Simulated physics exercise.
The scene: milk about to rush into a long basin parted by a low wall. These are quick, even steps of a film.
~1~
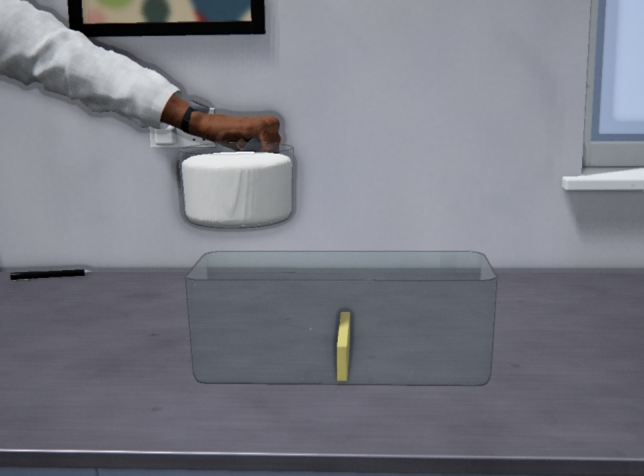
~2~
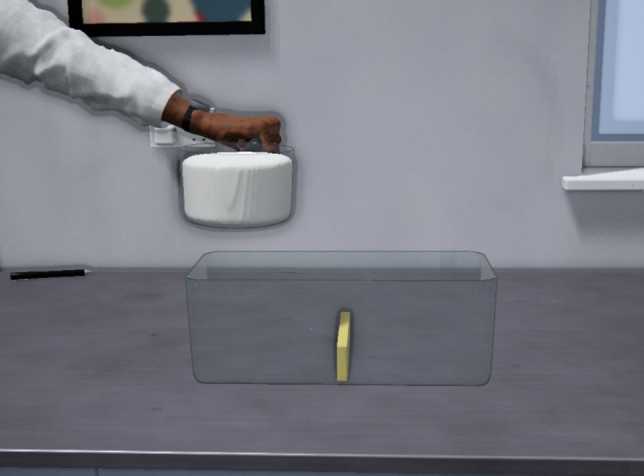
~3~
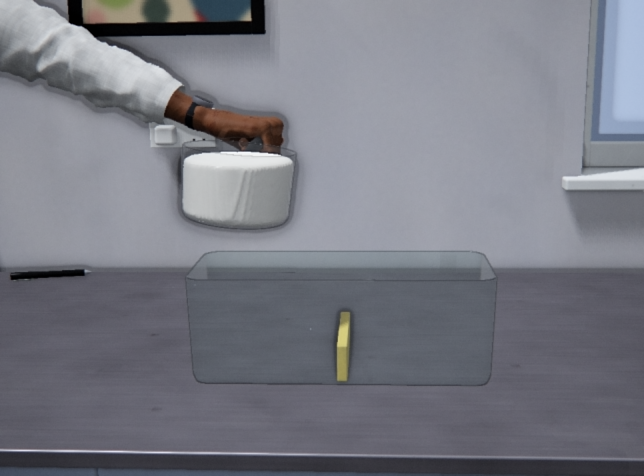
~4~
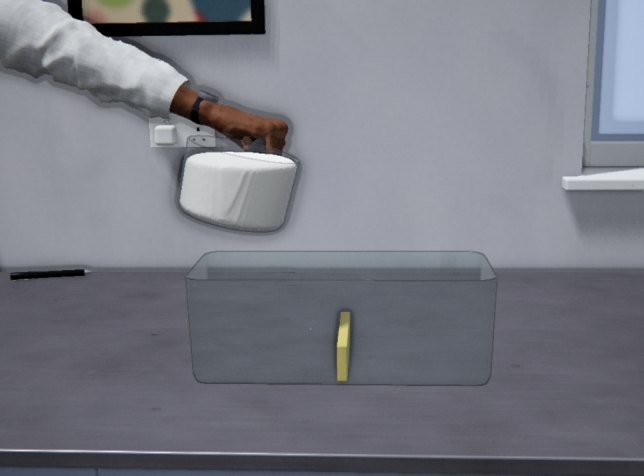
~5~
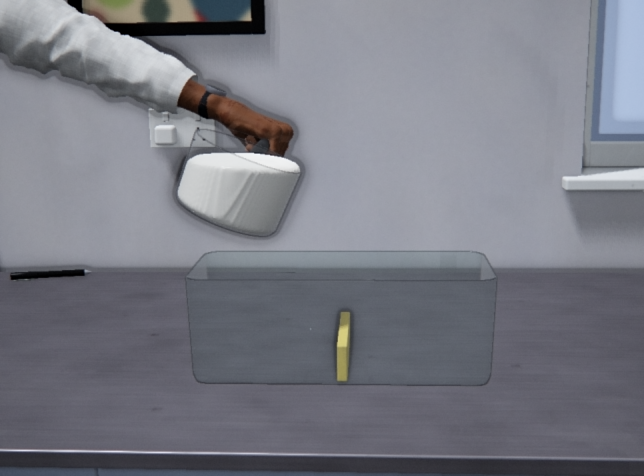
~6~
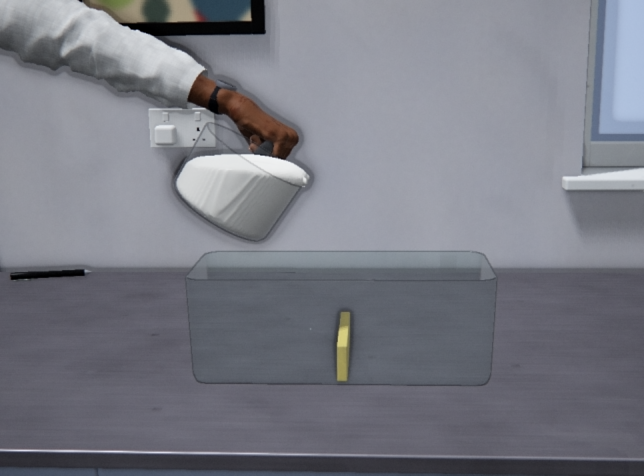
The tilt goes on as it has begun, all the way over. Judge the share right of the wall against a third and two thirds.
The share right of the wall is between a third and two thirds.
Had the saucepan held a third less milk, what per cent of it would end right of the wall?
Some 20 per cent.
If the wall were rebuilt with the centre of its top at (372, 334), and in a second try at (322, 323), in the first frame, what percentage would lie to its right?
About 15 and 85 per cent.
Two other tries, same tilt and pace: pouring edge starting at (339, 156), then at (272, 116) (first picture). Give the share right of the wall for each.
In turn 90 and 30 in a hundred.
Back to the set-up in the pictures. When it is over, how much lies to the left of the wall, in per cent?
Near 55 %.
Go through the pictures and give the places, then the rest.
It leans 0°; its right rim is at (292, 150); the milk meets the walls at (185, 159) and (291, 159); the long basin's rim runs from (196, 266) to (490, 267); the wall's top is at (344, 329), in the first frame.
It leans 2°; its right rim is at (293, 151); the milk meets the walls at (185, 159) and (291, 159), in the second frame.
It leans 6°; its right rim is at (296, 156); the milk meets the walls at (187, 157) and (294, 161), in the third frame.
It leans 13°; its right rim is at (299, 163); the milk meets the walls at (189, 157) and (297, 163), in the fourth frame.
It leans 23°; its right rim is at (301, 174); the milk meets the walls at (190, 159) and (302, 168); 1 per cent is over the edge, in the fifth frame.
It leans 34°; its right rim is at (302, 186); the milk meets the walls at (186, 165) and (303, 178); 3 per cent is over the edge, in the sixth frame.
A moment on, the saucepan is tipped on its side and 38 per cent is still to pour, 13 is left of the wall and 20 right of it.
Next, the saucepan is tipped on its side and 11 per cent is still to pour, 38 is left of the wall and 46 right of it.
Then the saucepan is tipped on its side and 3 per cent is still to pour, 48 is left of the wall and 45 right of it.
Later the saucepan is tipped on its side and 1 per cent is still to pour, 53 is left of the wall and 45 right of it.
At rest 53 per cent lies left of the wall, 46 right of it and 1 outside.
